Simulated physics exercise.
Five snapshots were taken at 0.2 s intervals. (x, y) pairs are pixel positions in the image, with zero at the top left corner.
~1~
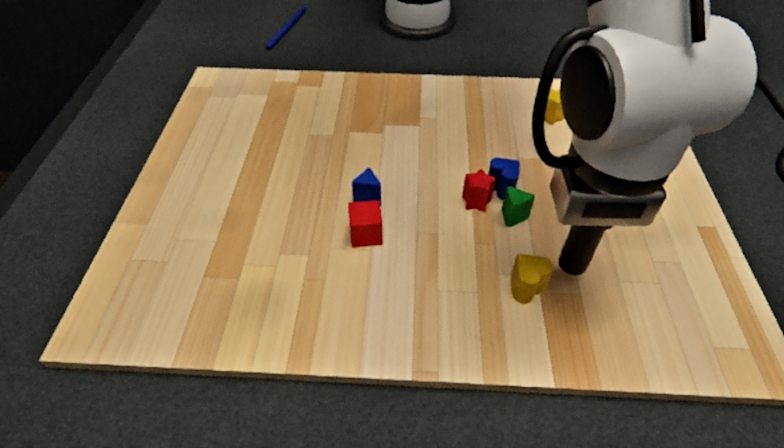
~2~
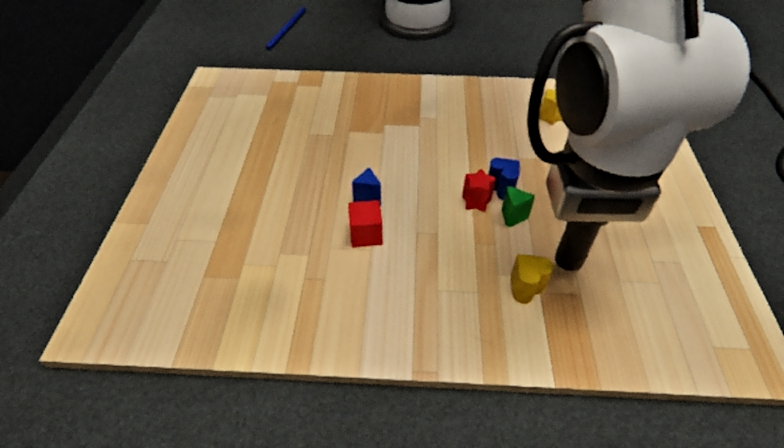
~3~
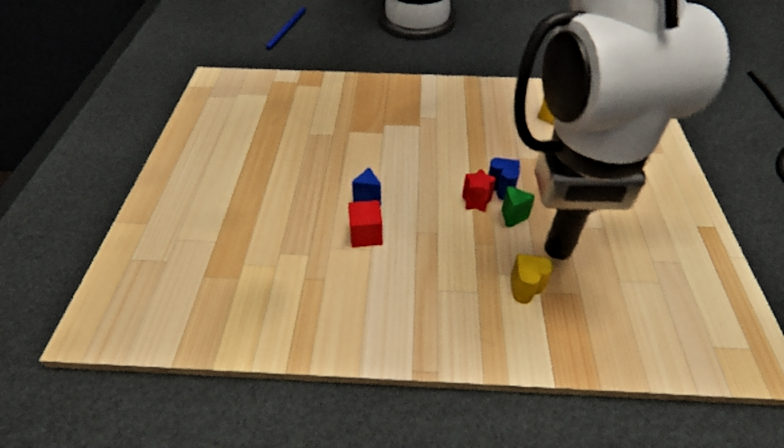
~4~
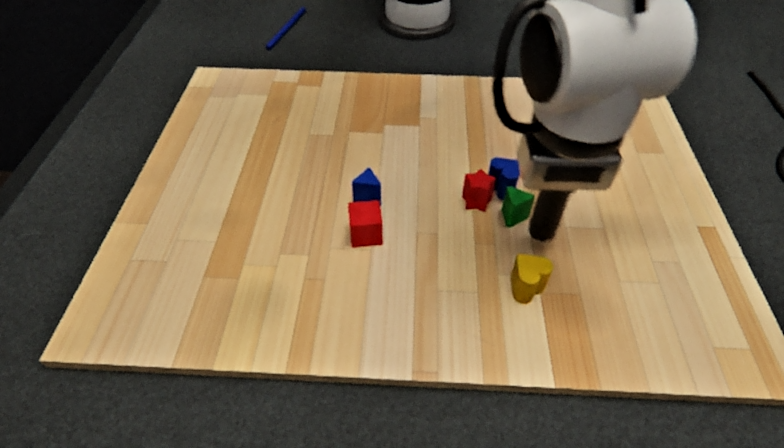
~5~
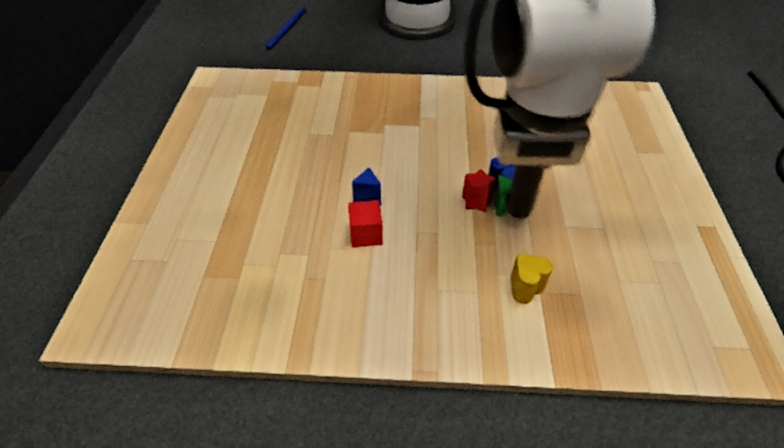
At first, a white robot arm holds a dark bar beside a yellow heart-shaped block on a wooden board, with red, blue and green blocks to the left. The arm moves the bar up and left while the blocks stay still, then the bar nudges the green piece slightly up and left.
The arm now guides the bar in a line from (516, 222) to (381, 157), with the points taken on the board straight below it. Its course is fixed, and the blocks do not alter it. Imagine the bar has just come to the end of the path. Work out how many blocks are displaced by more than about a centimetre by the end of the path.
That's two.
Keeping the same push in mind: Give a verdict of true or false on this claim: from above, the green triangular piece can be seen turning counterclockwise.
False.
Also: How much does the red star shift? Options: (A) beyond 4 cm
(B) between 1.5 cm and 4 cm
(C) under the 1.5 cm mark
Letter A.
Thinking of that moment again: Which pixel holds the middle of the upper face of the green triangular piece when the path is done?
I'd guess (481, 164).
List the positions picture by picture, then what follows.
The first frame shows bar's lower end at (572, 265); blue triangular piece at (367, 177); red star at (480, 179); blue heart at (507, 166); green triangular piece at (519, 195).
The second frame shows bar at (568, 261); blocks still.
The third frame shows bar at (558, 250); blocks still.
The fourth frame shows bar at (541, 232); blocks still.
The fifth frame shows bar at (519, 210); blue triangular piece at (367, 177); red star at (480, 179); blue heart at (507, 166); green triangular piece at (509, 185).
One third of the way, bar at (469, 187); red star at (446, 165), turned 25° anticlockwise; blue heart at (508, 165); green triangular piece at (481, 164), turned 65° clockwise.
Two thirds of the way, bar at (423, 165); red star at (400, 145), turned 30° anticlockwise; blue heart at (508, 165); green triangular piece at (481, 164), turned 65° clockwise.
At the end, bar at (381, 145); blue triangular piece still; red star at (358, 128), turned 45° anticlockwise; blue heart at (508, 165); green triangular piece at (481, 164), turned 65° clockwise.
